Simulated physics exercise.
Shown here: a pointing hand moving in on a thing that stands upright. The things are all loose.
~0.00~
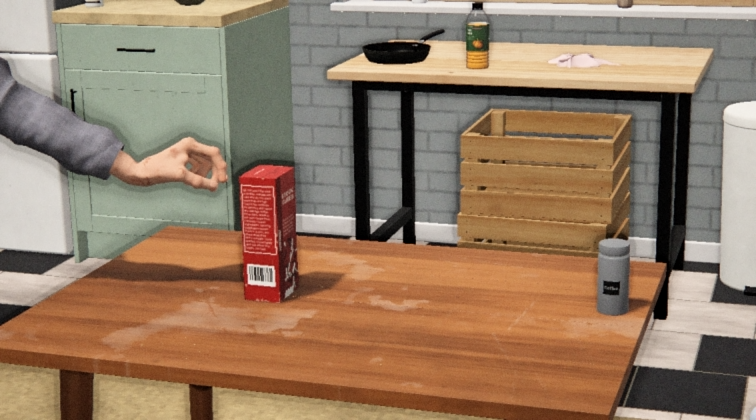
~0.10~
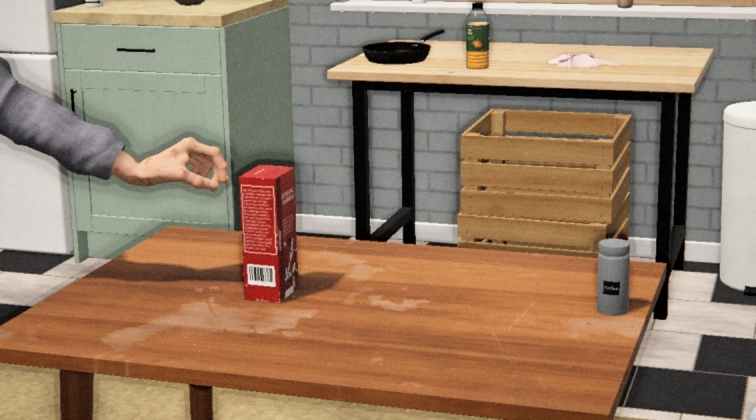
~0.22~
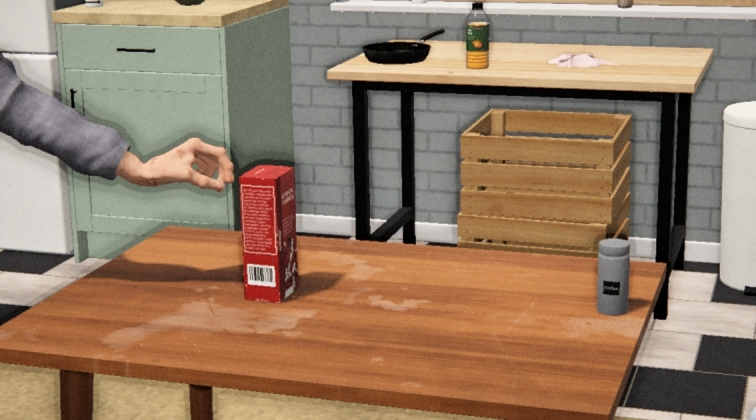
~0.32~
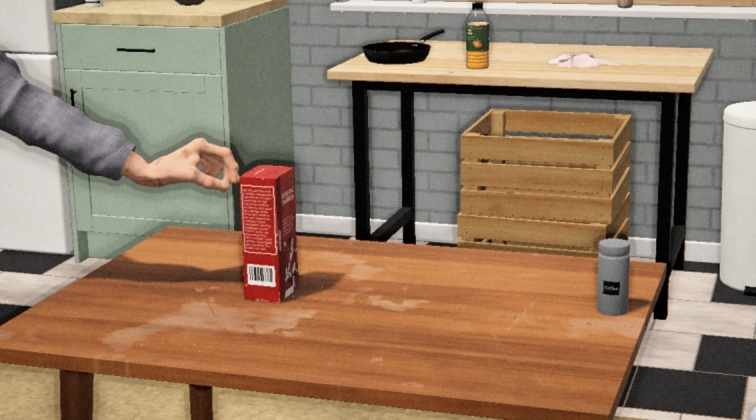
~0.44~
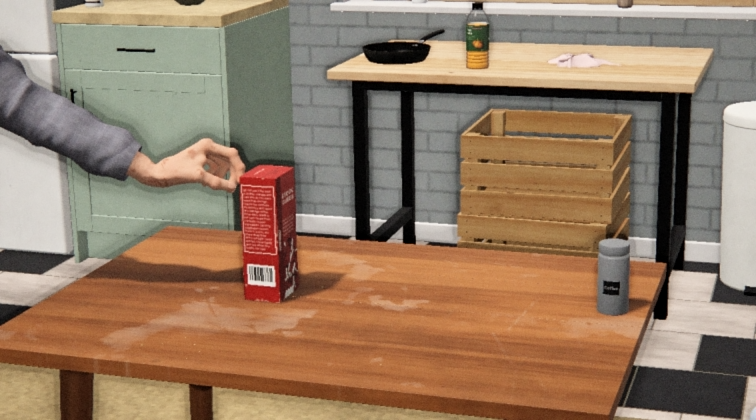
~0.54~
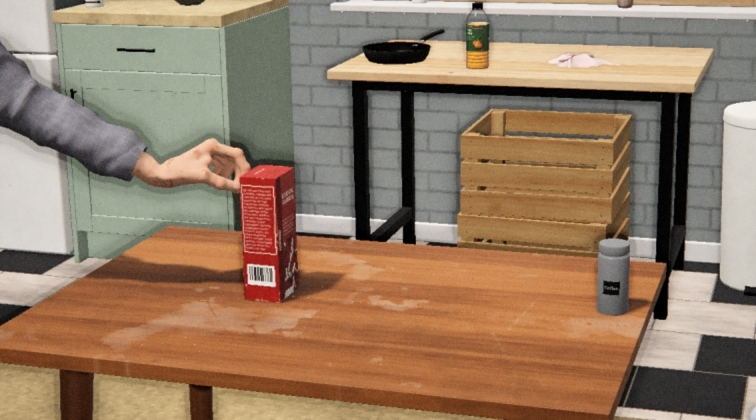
In a kitchen, a hand with pinched fingers edged slowly right toward the top of a red carton on a wooden table, while the carton and a gray container stayed still.
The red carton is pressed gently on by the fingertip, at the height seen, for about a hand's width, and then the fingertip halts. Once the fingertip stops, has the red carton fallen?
Yes.
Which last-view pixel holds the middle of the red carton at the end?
Around (356, 283).
By 1.14 s, red carton tilted by 16° near (286, 232).
By 1.54 s, red carton tilted by 50° near (323, 245).
By 1.64 s, red carton on its side near (353, 283).
When it is over (2.5 s), lying over on the table, red carton. End places, in pixels of the last picture, red carton near (356, 283).
